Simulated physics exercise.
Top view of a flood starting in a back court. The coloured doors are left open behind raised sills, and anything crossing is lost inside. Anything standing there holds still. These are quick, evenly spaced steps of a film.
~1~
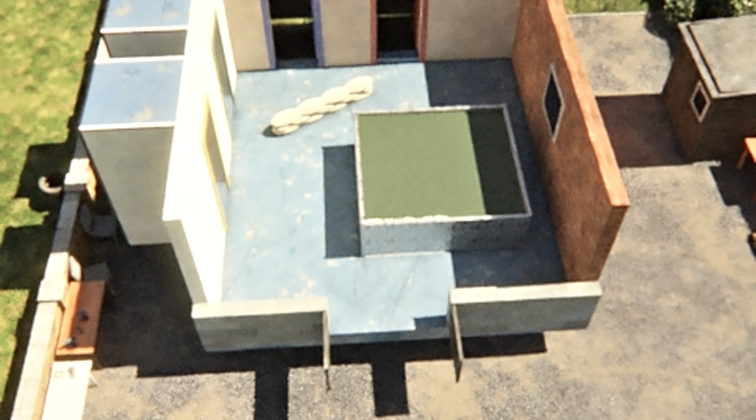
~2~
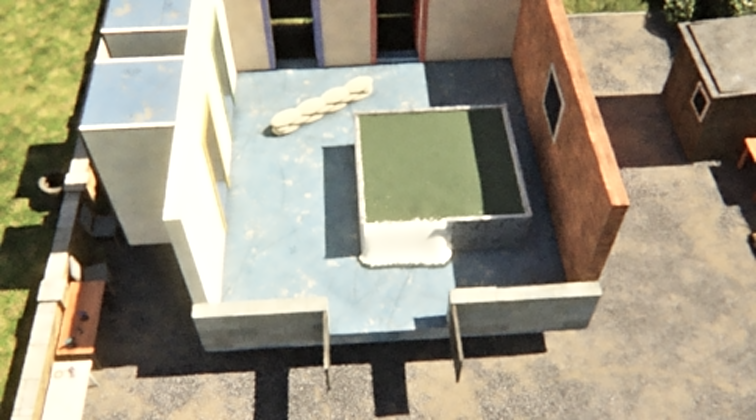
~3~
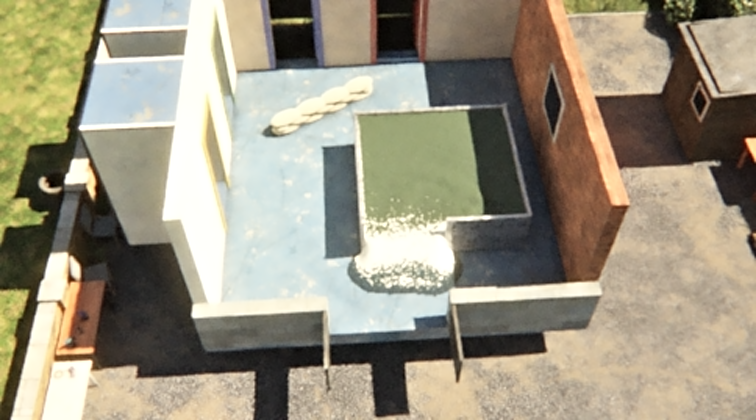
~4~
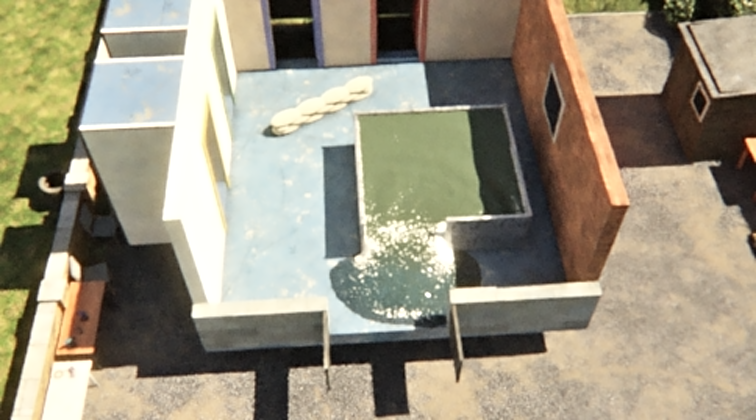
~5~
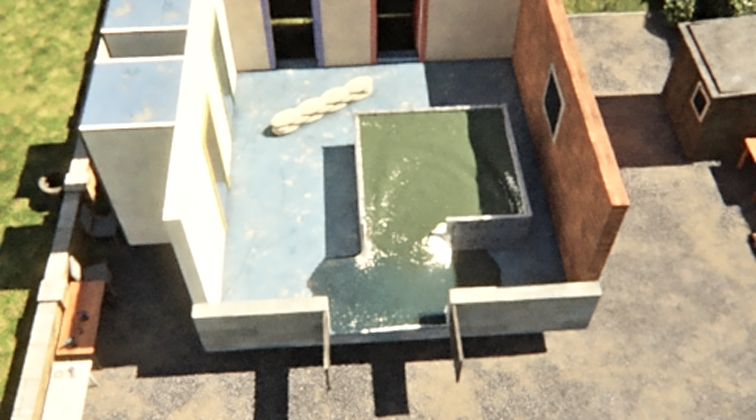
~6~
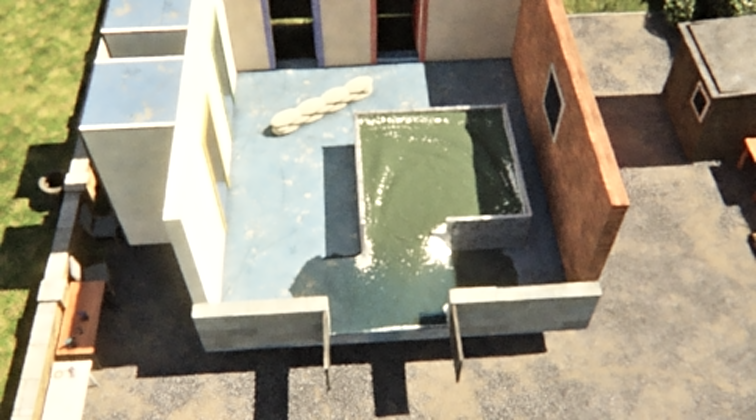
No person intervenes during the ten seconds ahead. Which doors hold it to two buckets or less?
At the end, I expect the red door to see two buckets at most; I expect the blue door to see two buckets at most; I expect the yellow door to see two buckets at most; I expect the green door to see two buckets at most.
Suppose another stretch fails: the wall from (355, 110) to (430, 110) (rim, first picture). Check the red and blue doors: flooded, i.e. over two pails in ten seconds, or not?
The red door exceeds the limit and the blue door exceeds the limit.
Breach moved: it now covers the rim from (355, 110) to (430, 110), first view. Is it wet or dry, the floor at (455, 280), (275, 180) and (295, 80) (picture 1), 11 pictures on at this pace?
In turn: Clear, wet, wet.
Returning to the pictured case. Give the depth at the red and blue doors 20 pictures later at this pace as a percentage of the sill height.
Near 0 and 0 per cent, in that order.
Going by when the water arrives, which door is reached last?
The one in red.
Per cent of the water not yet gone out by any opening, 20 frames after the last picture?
That works out to about 62 per cent.
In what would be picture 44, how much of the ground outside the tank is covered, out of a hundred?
I'd say 70 per cent.
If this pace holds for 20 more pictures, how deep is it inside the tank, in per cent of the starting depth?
About 46 per cent.
A moment on, water covers 20 % of the floor; the red door not reached, the blue door not reached, the yellow door not reached, the green door not reached.
Next, water covers 25 % of the floor; the red door not reached, the blue door not reached, the yellow door not reached, the green door not reached.
Then, water covers 45 % of the floor; the red door not reached, the blue door not reached, the yellow door wet at the sill, nothing in, the green door not reached.
Later, water covers 70 % of the floor; the red door not reached, the blue door wet at the sill, nothing in, the yellow door wet at the sill, nothing in, the green door wet at the sill, nothing in.
In the end, water covers 95 % of the floor; the red door wet at the sill, nothing in, the blue door wet at the sill, nothing in, the yellow door wet at the sill, nothing in, the green door wet at the sill, nothing in.
